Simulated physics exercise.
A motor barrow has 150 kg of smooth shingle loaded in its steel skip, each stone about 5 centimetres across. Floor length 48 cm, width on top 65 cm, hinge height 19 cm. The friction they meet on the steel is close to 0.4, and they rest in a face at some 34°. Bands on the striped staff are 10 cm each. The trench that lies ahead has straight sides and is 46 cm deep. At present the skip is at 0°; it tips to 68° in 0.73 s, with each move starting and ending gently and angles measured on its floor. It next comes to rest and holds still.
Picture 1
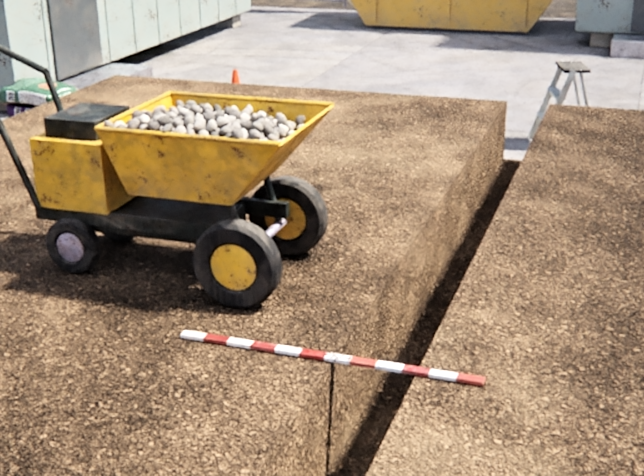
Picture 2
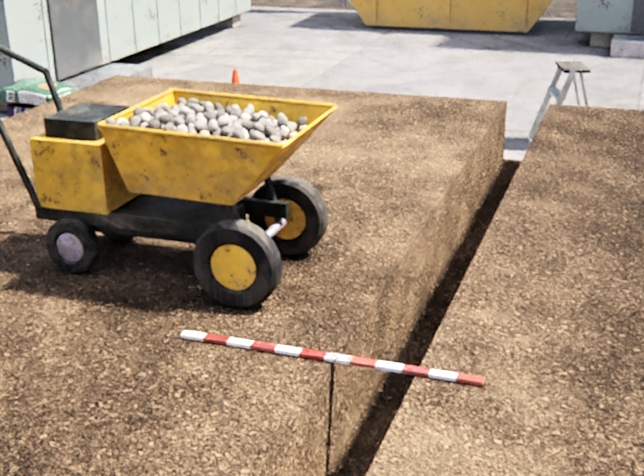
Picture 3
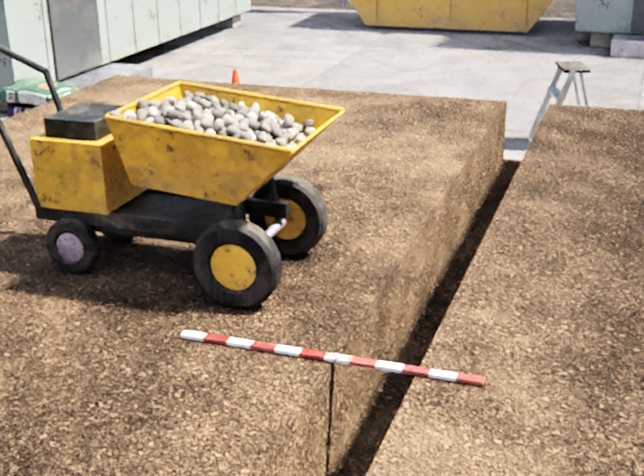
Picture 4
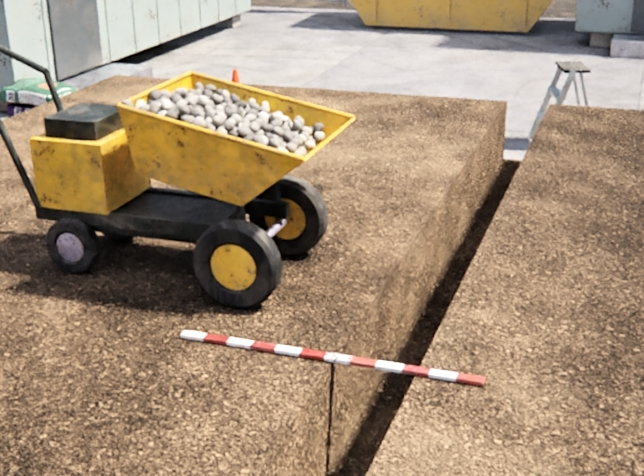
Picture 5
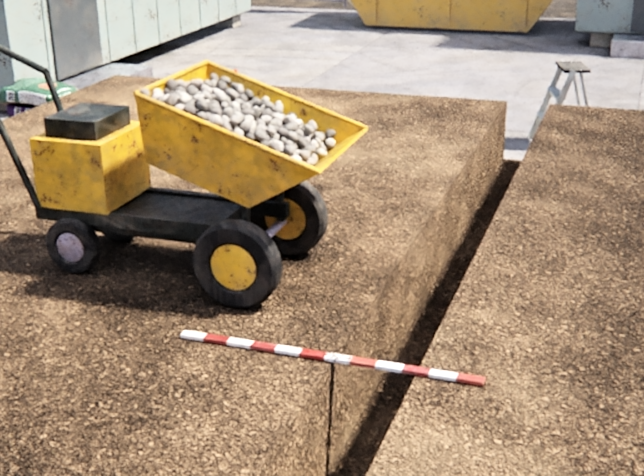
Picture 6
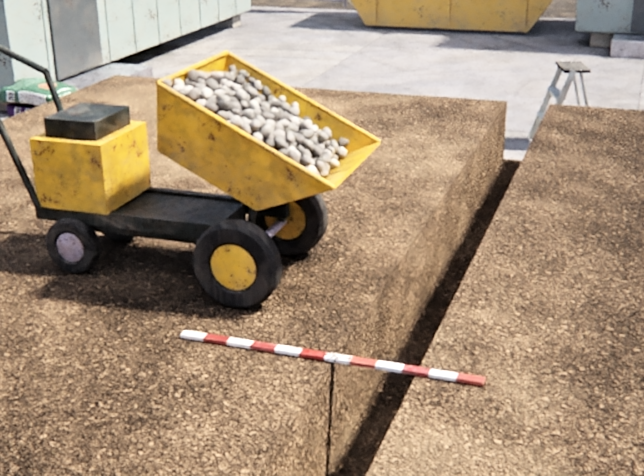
A yellow motor barrow loaded with smooth grey stones stands at the left on brown, gritty ground, seen from slightly above in a sunlit yard. A red-and-white striped staff lies in front of it beside a dark, straight-sided trench, with a small grey trestle, an orange cone and containers behind. The skip tilts steadily toward the right, its back rising and the stones leaning with it, while the wheels and camera stay still.
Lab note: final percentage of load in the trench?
Approx. 60 %.
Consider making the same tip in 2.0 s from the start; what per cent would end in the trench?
That works out at about 80 in a hundred.
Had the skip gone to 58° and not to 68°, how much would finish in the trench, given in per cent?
It would be near 60 per cent.
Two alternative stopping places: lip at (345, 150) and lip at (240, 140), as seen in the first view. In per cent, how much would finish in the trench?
First place: Near 10%; second place: Near 90%.
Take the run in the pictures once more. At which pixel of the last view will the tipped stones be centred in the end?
The resting stones are centred at roughly (438, 369).
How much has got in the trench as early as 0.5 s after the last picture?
Roughly 30% by that time.
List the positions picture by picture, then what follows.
The skip is at 0°, its lip at (280, 145); the top of the load is at (201, 113), in the first picture.
Lip at (283, 146), floor tilted 1°, highest stones at (202, 112), in the second picture.
Lip at (292, 151), floor tilted 5°, highest stones at (201, 107), in the third picture.
The skip is at 11°, its lip at (304, 160); the top of the load is at (194, 96), in the fourth picture.
The skip is at 18°, its lip at (319, 172); the top of the load is at (204, 86), in the fifth picture.
The skip is at 26°, its lip at (334, 188); the top of the load is at (218, 80), in the sixth picture.
Then, 0.2 s after the last picture the floor is at 58°, 100 % in the skip; the foremost stones are at (377, 229).
Then, 0.5 s after the last picture the floor is at 68°, 61 % in the skip, 29 % in the trench, 10 % past the trench; the foremost stones are at (488, 313).
Then, 0.9 s after the last picture the floor is at 68°, 17 % in the skip, 44 % in the trench, 40 % past the trench; the foremost stones are past the picture's edge.
Then, 2.8 s after the last picture the floor is at 68°, 0 % in the skip, 60 % in the trench, 40 % past the trench; the foremost stones are past the picture's edge.
